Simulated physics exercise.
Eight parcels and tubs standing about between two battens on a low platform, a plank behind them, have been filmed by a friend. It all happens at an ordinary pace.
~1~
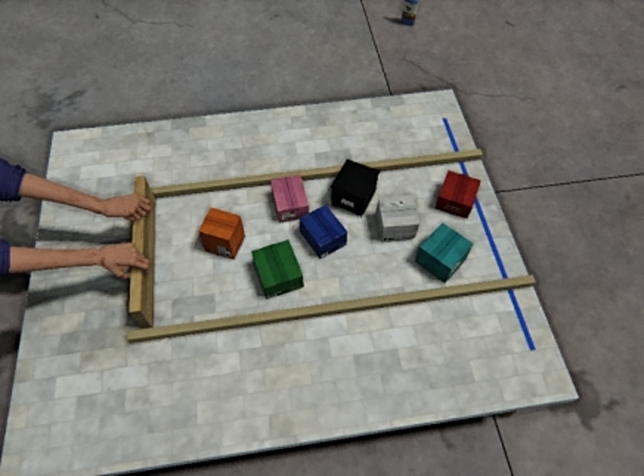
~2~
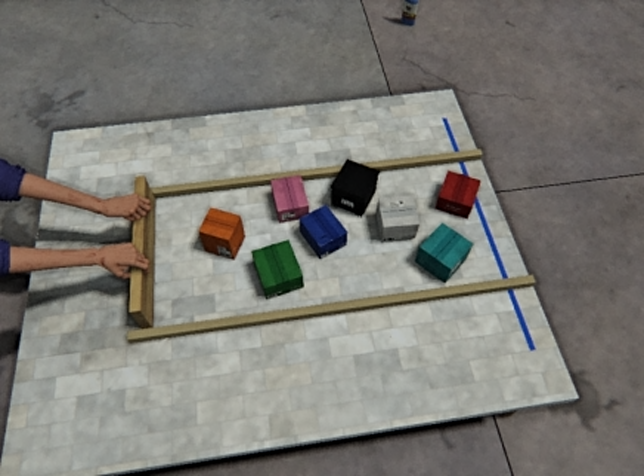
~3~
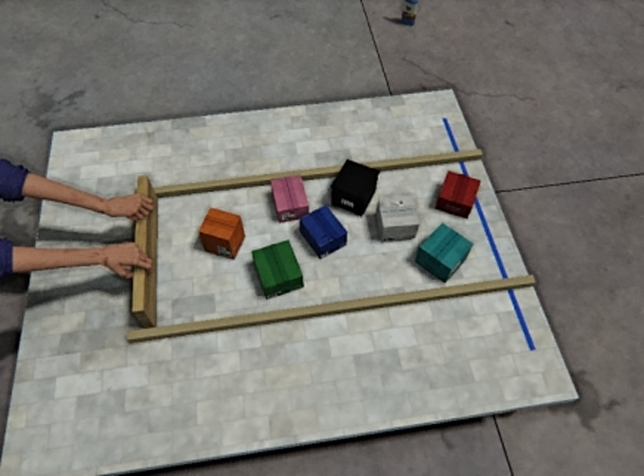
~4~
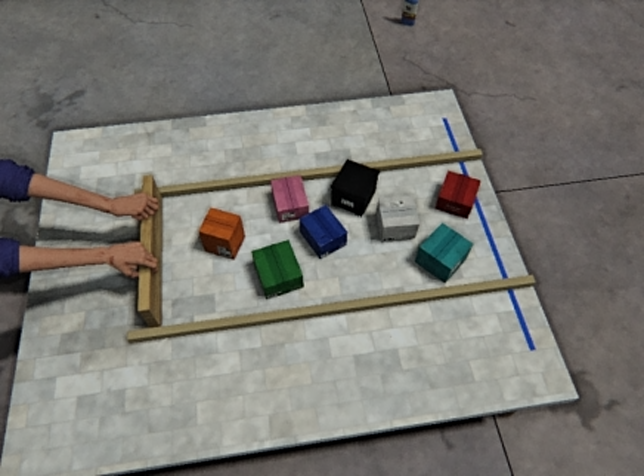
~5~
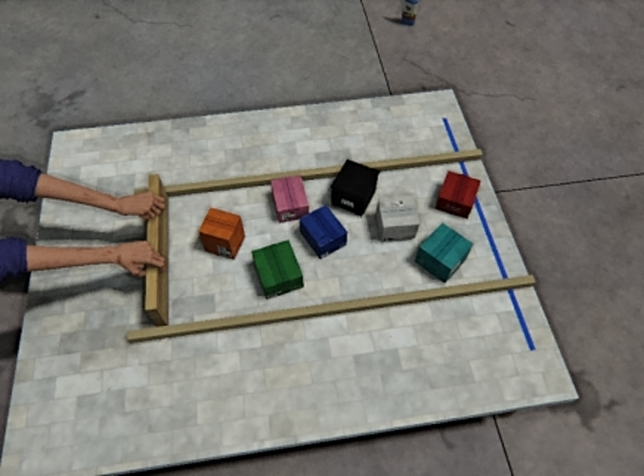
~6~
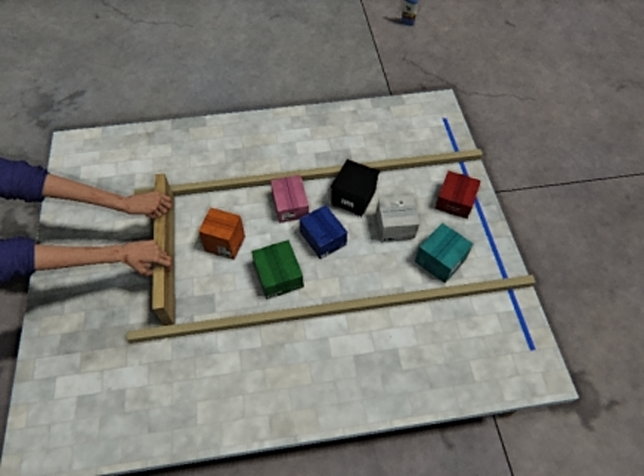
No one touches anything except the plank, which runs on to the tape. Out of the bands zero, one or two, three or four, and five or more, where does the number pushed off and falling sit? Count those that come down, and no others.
Five or above go over.
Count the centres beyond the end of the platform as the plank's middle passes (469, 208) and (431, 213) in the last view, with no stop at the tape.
First 5, then 2.
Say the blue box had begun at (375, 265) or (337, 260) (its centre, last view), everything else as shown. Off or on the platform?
Taking them in order, it gets knocked off and then gets knocked off.
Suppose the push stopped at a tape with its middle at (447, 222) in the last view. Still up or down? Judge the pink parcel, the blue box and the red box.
Looking at each: The pink parcel remains on top, the blue box remains on top, the red box goes off.
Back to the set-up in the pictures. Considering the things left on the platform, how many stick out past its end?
I'd say 3 of them.
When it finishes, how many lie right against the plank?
3 are in contact with it.
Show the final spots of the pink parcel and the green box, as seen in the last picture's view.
For the pink parcel it's (485, 165), and for the green box it's (516, 240).
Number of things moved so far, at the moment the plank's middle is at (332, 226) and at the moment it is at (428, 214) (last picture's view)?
First 6, after that 8.
Soon after, none off yet; red box at rest near (458, 195); turquoise parcel at rest near (444, 253); white parcel at rest near (397, 219).
At rest, the number that fall off is five or more; fallen, blue box, black tote, white parcel, turquoise parcel and red box.
